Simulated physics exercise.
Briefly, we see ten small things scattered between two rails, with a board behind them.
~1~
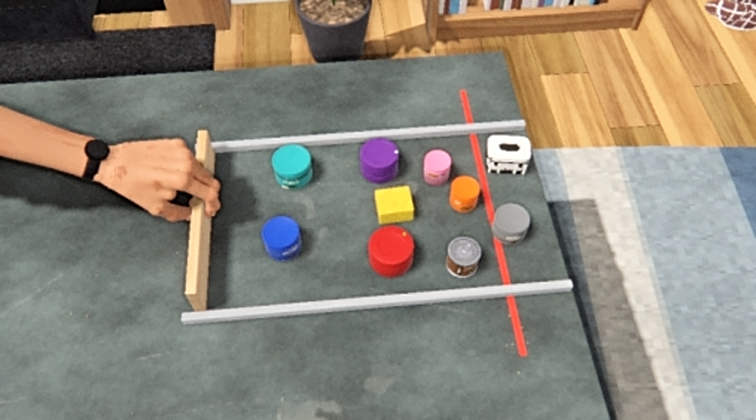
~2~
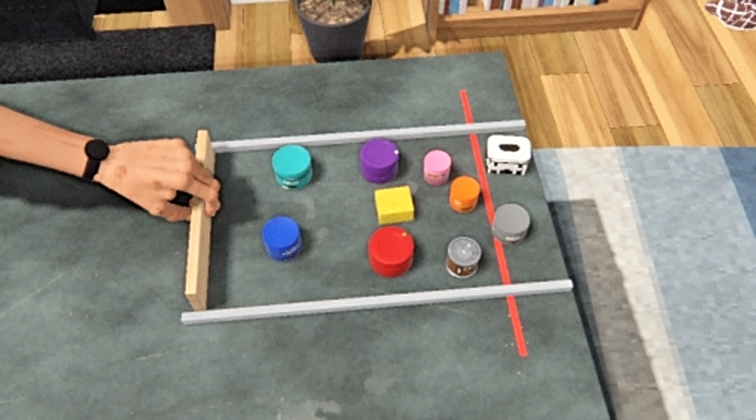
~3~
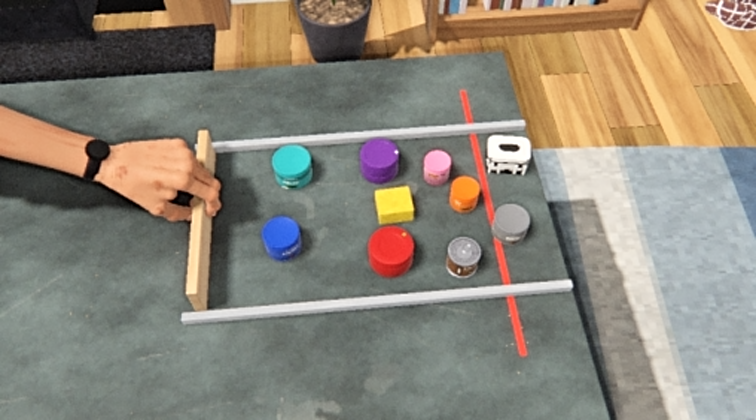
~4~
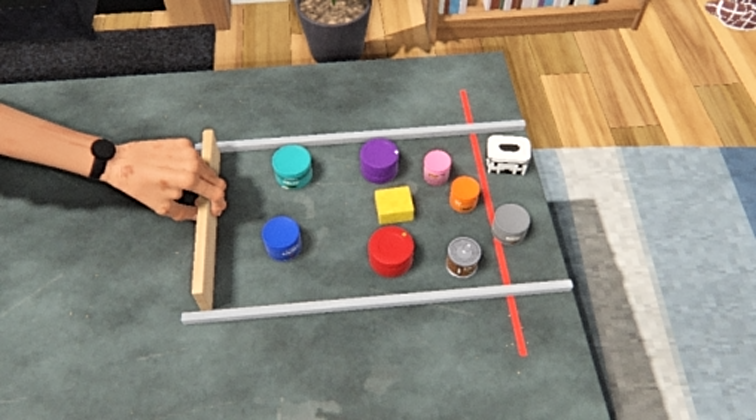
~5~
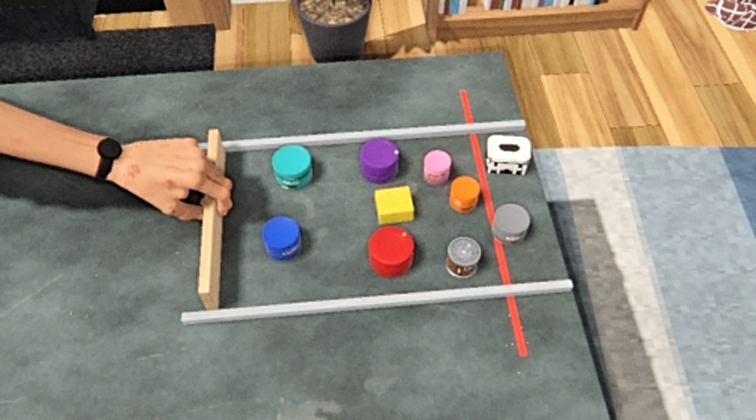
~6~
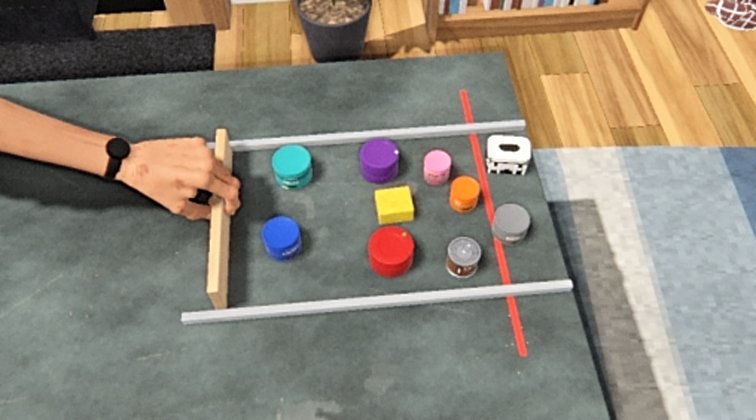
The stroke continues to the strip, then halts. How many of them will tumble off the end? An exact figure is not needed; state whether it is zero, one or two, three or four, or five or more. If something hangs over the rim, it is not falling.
Pieces going over the end will number one or two.
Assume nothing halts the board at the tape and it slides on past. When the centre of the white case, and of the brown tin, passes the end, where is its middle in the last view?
(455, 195) and (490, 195), more or less.
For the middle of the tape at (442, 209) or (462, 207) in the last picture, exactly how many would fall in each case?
The first try gives 0, the second gives 1.
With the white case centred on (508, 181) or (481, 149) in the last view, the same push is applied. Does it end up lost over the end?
Order of tries: Off, off.
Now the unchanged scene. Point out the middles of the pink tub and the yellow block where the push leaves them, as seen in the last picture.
Result: One at about (497, 172), the other at about (505, 195).
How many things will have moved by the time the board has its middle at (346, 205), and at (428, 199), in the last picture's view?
Counting first: 4, next 9.
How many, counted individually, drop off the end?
The total comes to 1.
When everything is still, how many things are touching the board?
5 in contact.
Early on, none off yet; white case at rest near (507, 155); grey tub at rest near (510, 225); orange tub at rest near (464, 195).
Finally, the number that fall off is one or two; lost, white case.
